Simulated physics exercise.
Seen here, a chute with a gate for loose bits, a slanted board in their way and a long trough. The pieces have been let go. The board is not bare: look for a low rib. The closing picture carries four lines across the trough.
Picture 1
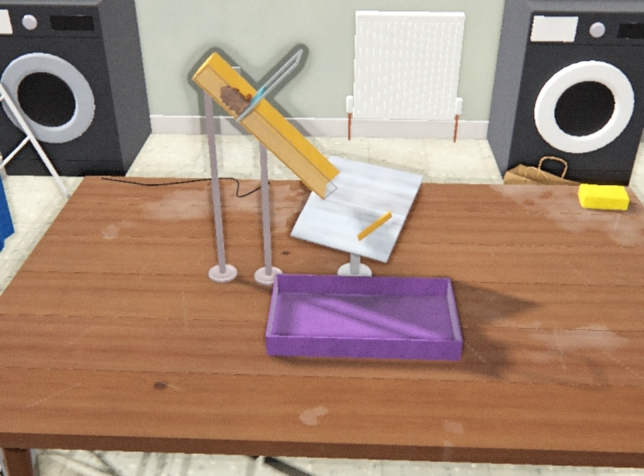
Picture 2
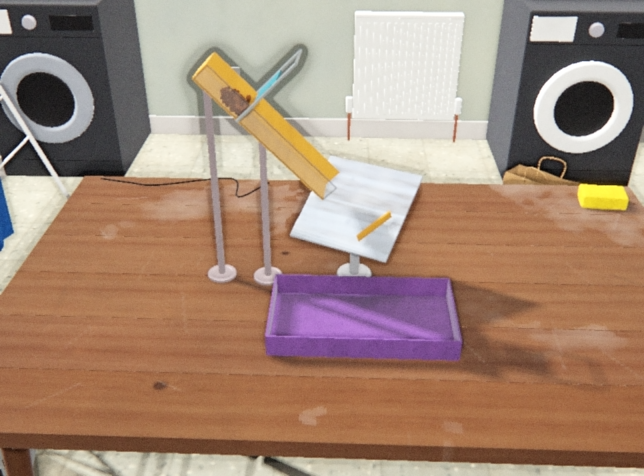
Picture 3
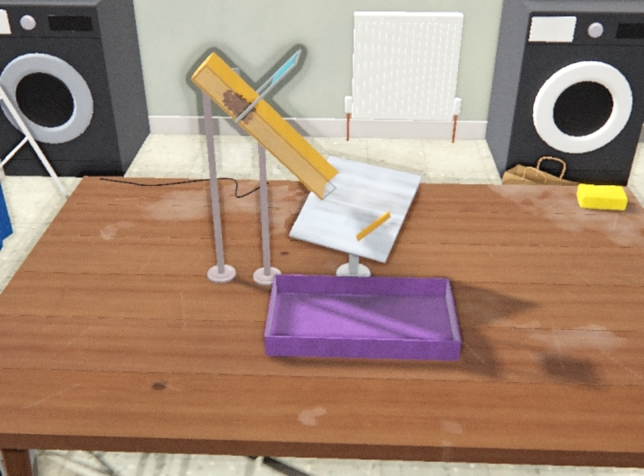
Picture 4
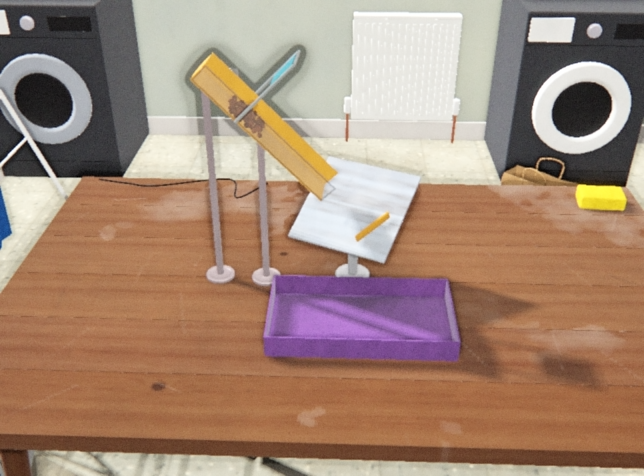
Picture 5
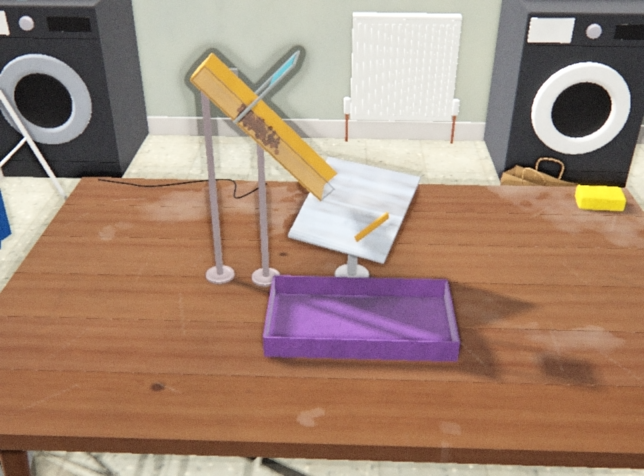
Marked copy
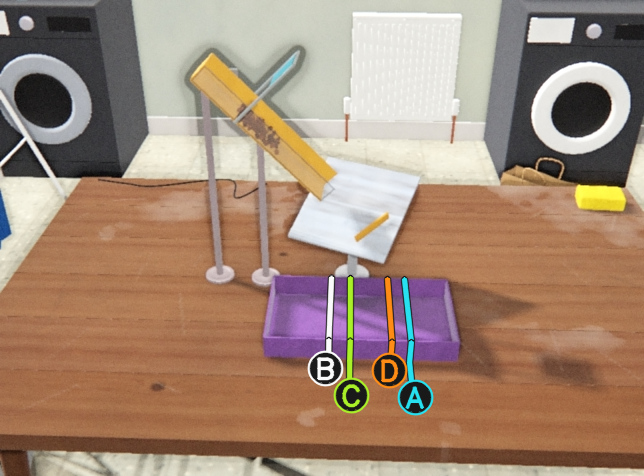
A large wooden table fills a laundry room with two dark front-loading machines and a white radiator behind it, seen from the front and slightly above. A sloping yellow-orange chute on two thin posts holds brown bits near a pale blue gate, above a tilted whitish board with an orange rib and an empty purple trough. The gate shifts slightly upward and the bits slide a short way down the chute, spreading out, while the view stays nearly still.
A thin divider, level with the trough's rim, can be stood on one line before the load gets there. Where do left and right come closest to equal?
It is B.
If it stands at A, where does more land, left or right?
The left side.
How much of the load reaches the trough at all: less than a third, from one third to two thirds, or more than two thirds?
More than two thirds.
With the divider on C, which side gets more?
More lands on the left.
On the marked copy, line A crosses the front rim at (411, 341); line B crosses the front rim at (328, 339); line C crosses the front rim at (350, 339); line D crosses the front rim at (392, 340).
Choosing A, of what is caught, all but a few on the left of the divider, only a few on the right.
Choosing B, of what is caught, close to a third on the left of the divider, close to two thirds on the right.
Choosing C, of what is caught, all but a few on the left of the divider, a small share on the right.
Choosing D, of what is caught, all but a few on the left of the divider, only a few on the right.
